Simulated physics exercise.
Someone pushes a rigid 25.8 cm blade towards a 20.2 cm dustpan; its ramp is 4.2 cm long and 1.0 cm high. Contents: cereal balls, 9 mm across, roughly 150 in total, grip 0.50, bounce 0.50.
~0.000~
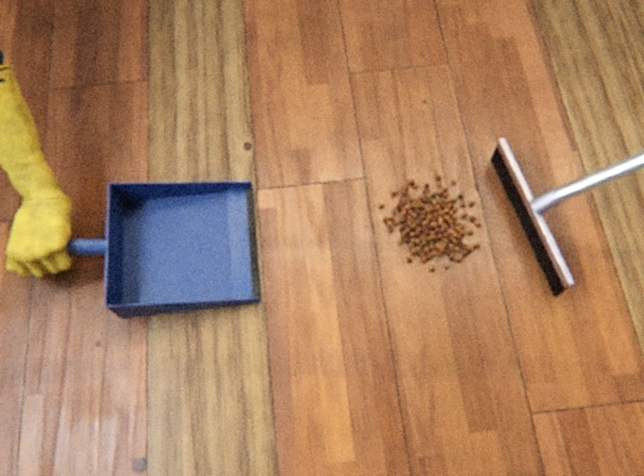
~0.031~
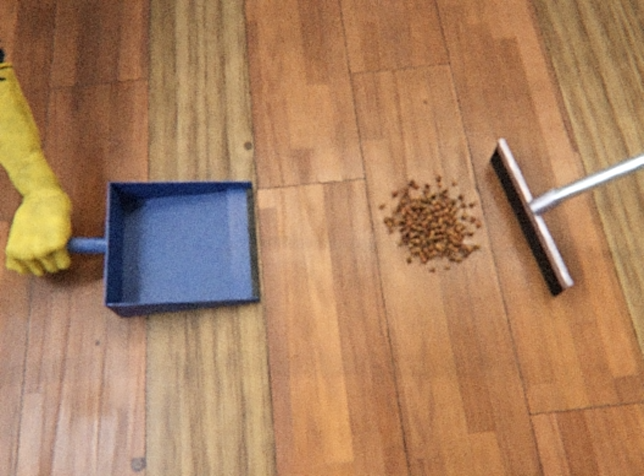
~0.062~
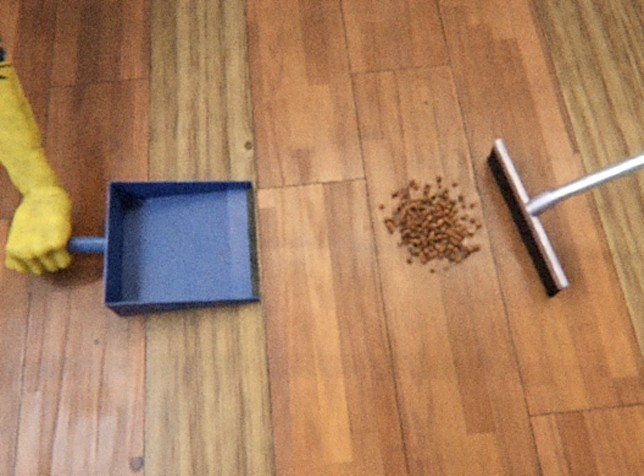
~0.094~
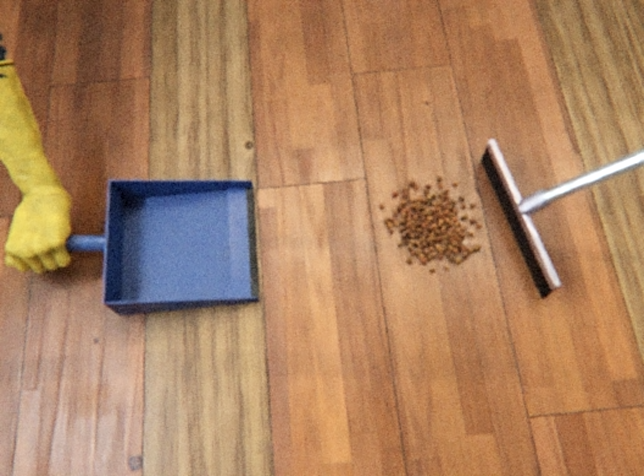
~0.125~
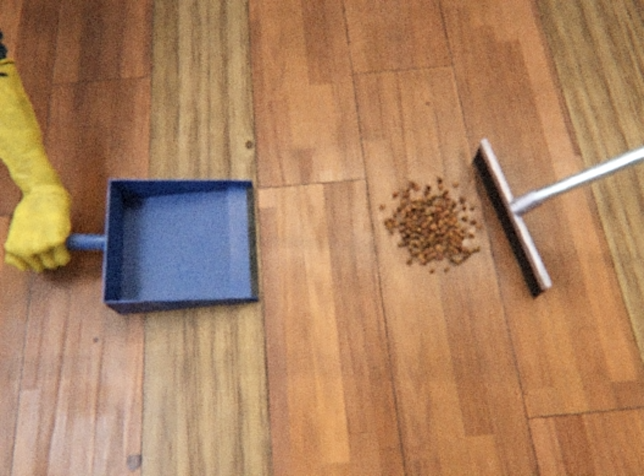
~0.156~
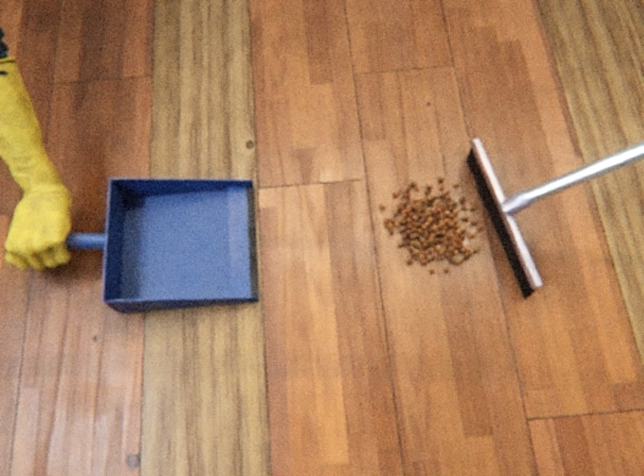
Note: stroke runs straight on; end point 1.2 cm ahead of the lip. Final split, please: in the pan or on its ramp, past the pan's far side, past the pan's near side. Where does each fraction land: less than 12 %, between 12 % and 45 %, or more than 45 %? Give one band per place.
Pan, less than 12 %; far side, between 12 % and 45 %; near side, less than 12 %.
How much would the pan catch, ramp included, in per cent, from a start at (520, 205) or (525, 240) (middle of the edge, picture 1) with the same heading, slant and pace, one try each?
The two tries give some 0 % and some 10 %.
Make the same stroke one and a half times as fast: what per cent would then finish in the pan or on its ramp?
Then roughly 5 per cent.
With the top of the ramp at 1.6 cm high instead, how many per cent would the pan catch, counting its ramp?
Around 5 per cent.
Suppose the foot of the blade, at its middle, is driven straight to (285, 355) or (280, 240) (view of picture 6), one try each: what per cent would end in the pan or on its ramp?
I'd expect around 5 percent, then around 25 percent.
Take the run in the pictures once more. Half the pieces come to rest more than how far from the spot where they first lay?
Roughly 26 cm.
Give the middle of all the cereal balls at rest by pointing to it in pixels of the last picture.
Roughly (268, 232).
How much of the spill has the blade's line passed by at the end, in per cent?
Roughly 15 in a hundred.
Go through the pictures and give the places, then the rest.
Blade from (568, 284) to (501, 144), moved 0.0 cm, 0 of the pieces shifted so far; middle of the pieces at (434, 225); pan at (178, 252), in the first frame.
Blade from (566, 285) to (500, 145), moved 0.2 cm, 0 of the pieces shifted so far; middle of the pieces at (434, 226), in the second frame.
Blade from (562, 286) to (497, 145), moved 0.8 cm, 0 of the pieces shifted so far; middle of the pieces at (435, 226), in the third frame.
Blade from (554, 286) to (490, 145), moved 1.9 cm, 0 of the pieces shifted so far; middle of the pieces at (435, 227), in the fourth frame.
Blade from (545, 286) to (483, 145), moved 3.2 cm, 0 of the pieces shifted so far; middle of the pieces at (435, 227), in the fifth frame.
Blade from (536, 286) to (475, 145), moved 4.6 cm, 0 of the pieces shifted so far; middle of the pieces at (435, 228); pan at (177, 249). The blade's pace is about 0.43 m/s, heading 14 degrees away from the viewer's side, in the sixth frame.
Then, at 0.56 s, middle of the blade 22 cm from the lip; 0 % over the lip, far side 5 %, near side 0 %.
After 0.83 s, middle of the blade 11 cm from the lip; 0 % over the lip, far side 10 %, near side 5 %.
Then, at 1.21 s, middle of the blade 4 cm from the lip; 5 % over the lip, far side 15 %, near side 5 %.
In the end, at 1.9 s, pan 5 %, far side 15 %, near side 5 %, in front of the lip or behind the blade 75 %.
